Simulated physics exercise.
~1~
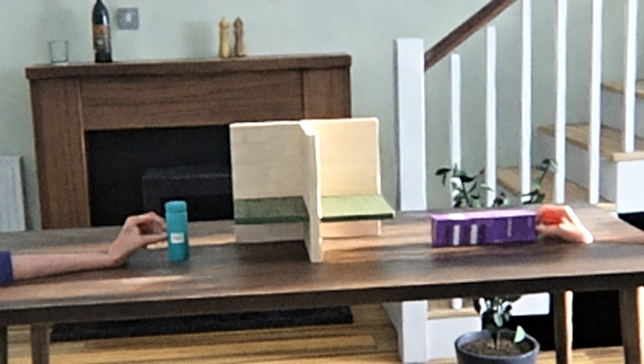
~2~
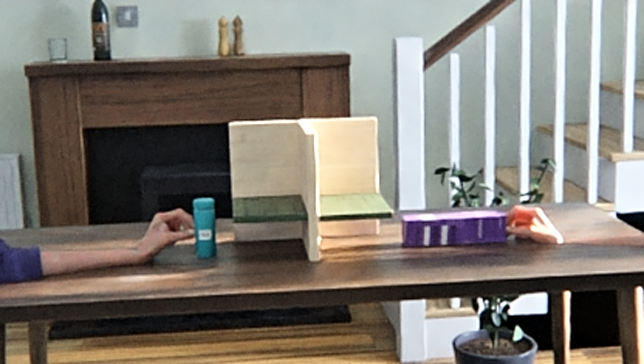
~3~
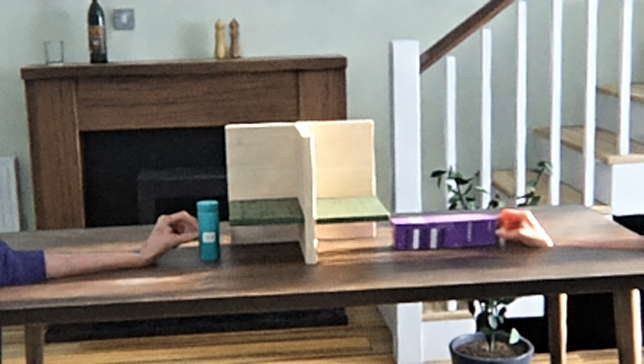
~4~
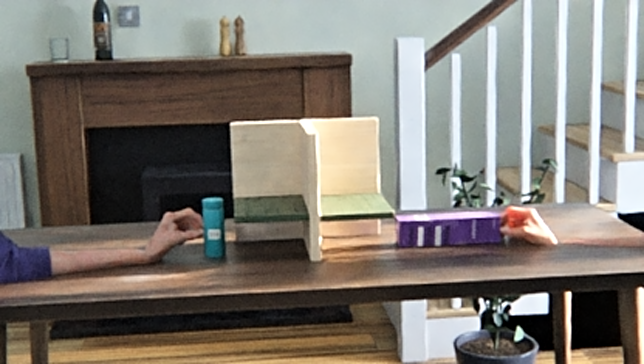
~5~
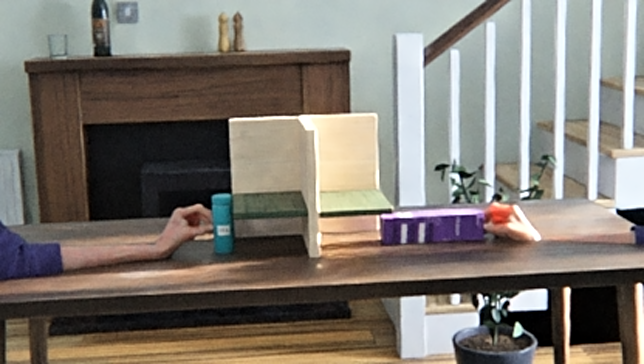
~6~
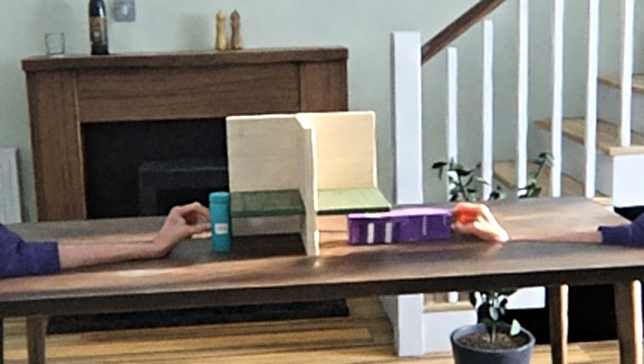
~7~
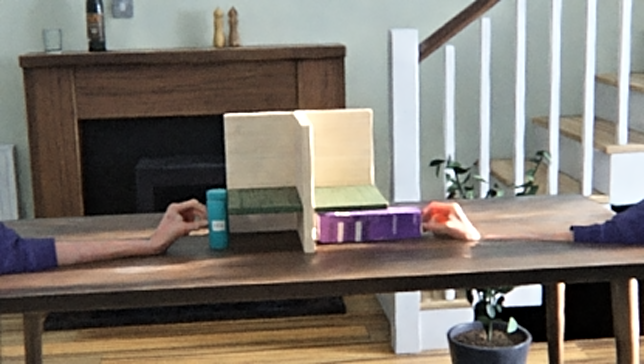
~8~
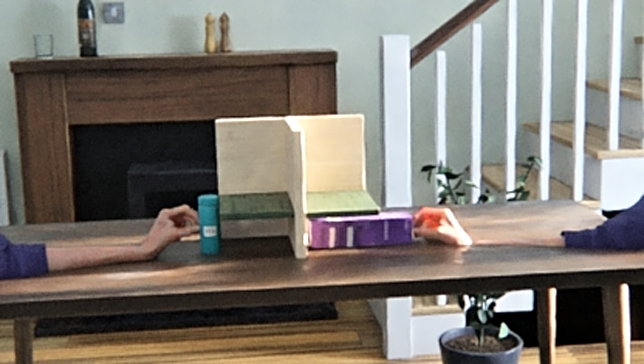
A purple carton is pushed left under a shelf while a turquoise shaker, pushed right, stops at the edge.
